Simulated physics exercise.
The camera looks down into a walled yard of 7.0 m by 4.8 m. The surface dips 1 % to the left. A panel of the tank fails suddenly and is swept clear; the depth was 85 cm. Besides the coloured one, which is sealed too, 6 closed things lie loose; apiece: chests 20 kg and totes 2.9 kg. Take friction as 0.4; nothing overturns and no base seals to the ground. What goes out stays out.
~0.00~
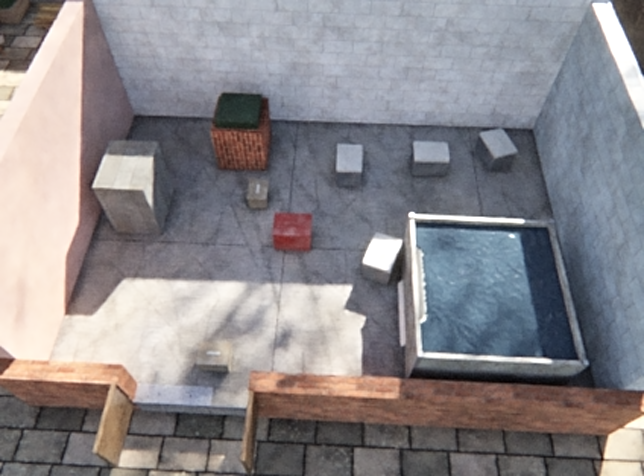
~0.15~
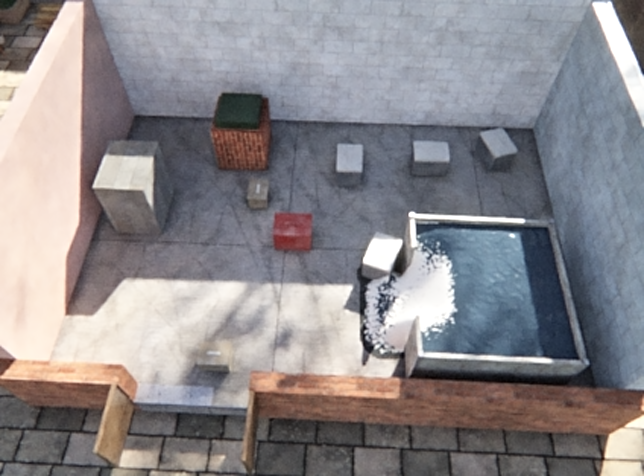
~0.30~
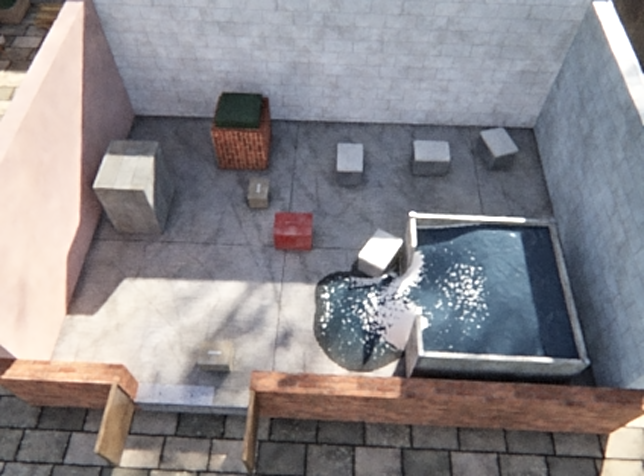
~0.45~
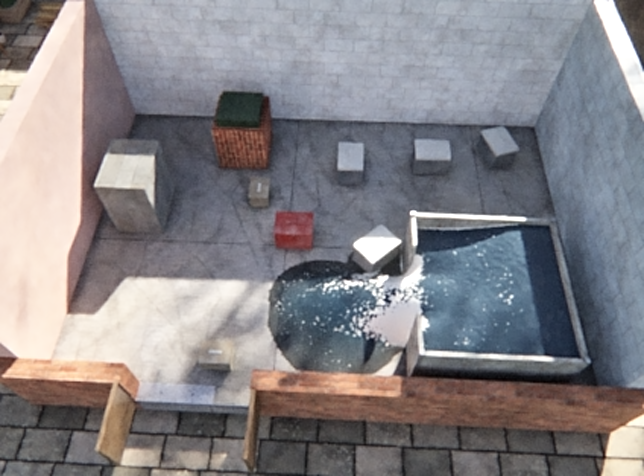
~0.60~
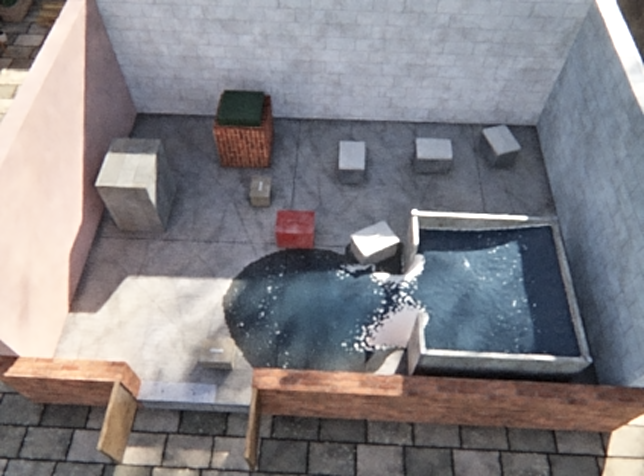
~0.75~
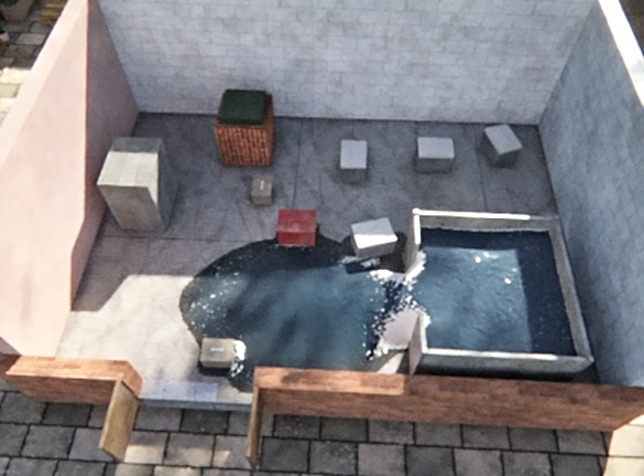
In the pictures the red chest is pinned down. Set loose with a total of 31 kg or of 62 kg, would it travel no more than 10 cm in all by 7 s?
Verdict: Neither weight holds it.
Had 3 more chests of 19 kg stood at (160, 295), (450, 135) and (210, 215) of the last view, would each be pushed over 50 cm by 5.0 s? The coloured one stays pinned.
In turn: More, less, past it.
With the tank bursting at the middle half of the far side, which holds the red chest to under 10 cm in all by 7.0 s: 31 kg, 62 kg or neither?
Then only the higher weight holds it.
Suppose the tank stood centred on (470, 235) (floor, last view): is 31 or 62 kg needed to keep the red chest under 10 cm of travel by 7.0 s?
In that case neither load is enough.
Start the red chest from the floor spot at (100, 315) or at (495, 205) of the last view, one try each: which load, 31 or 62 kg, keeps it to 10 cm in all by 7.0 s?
In turn: Neither holds; the smaller is enough.
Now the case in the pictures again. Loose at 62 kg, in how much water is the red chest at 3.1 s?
About 6 cm.
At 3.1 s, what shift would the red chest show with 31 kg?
Roughly 120 cm.
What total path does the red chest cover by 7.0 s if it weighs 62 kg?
Some 40 cm in all.
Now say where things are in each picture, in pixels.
In the first frame, the red chest at (293, 224), on the bottom; 3.4 m2 under water; 0 of 7 have shifted.
In the second frame, the red chest at (293, 224) rests on the ground; water covers 4.1 m2; 0 of 7 have shifted.
In the third frame, the red chest at (293, 224), on the bottom; 5.0 m2 under water; 1 of 7 have shifted.
In the fourth frame, the red chest at (294, 223), on the bottom; 6.2 m2 under water; 1 of 7 have shifted.
In the fifth frame, the red chest at (295, 222), on the bottom; water covers 7.6 m2; 1 of 7 have shifted.
In the sixth frame, the red chest at (297, 221), on the bottom; water covers 9.0 m2; 1 of 7 have shifted.
After 1.4 s the red chest would be 38 cm from its start with 31 kg and 8 cm from its start with 62 kg; 11 cm of water round it then.
After 3.1 s the red chest would be 113 cm from its start with 31 kg and 42 cm from its start with 62 kg; 6 cm of water round it then.
After 4.9 s the red chest would be 116 cm from its start with 31 kg and 42 cm from its start with 62 kg; 5 cm of water round it then.
After 7.0 s the red chest would be 118 cm from its start with 31 kg and 42 cm from its start with 62 kg; 9 cm of water round it then.
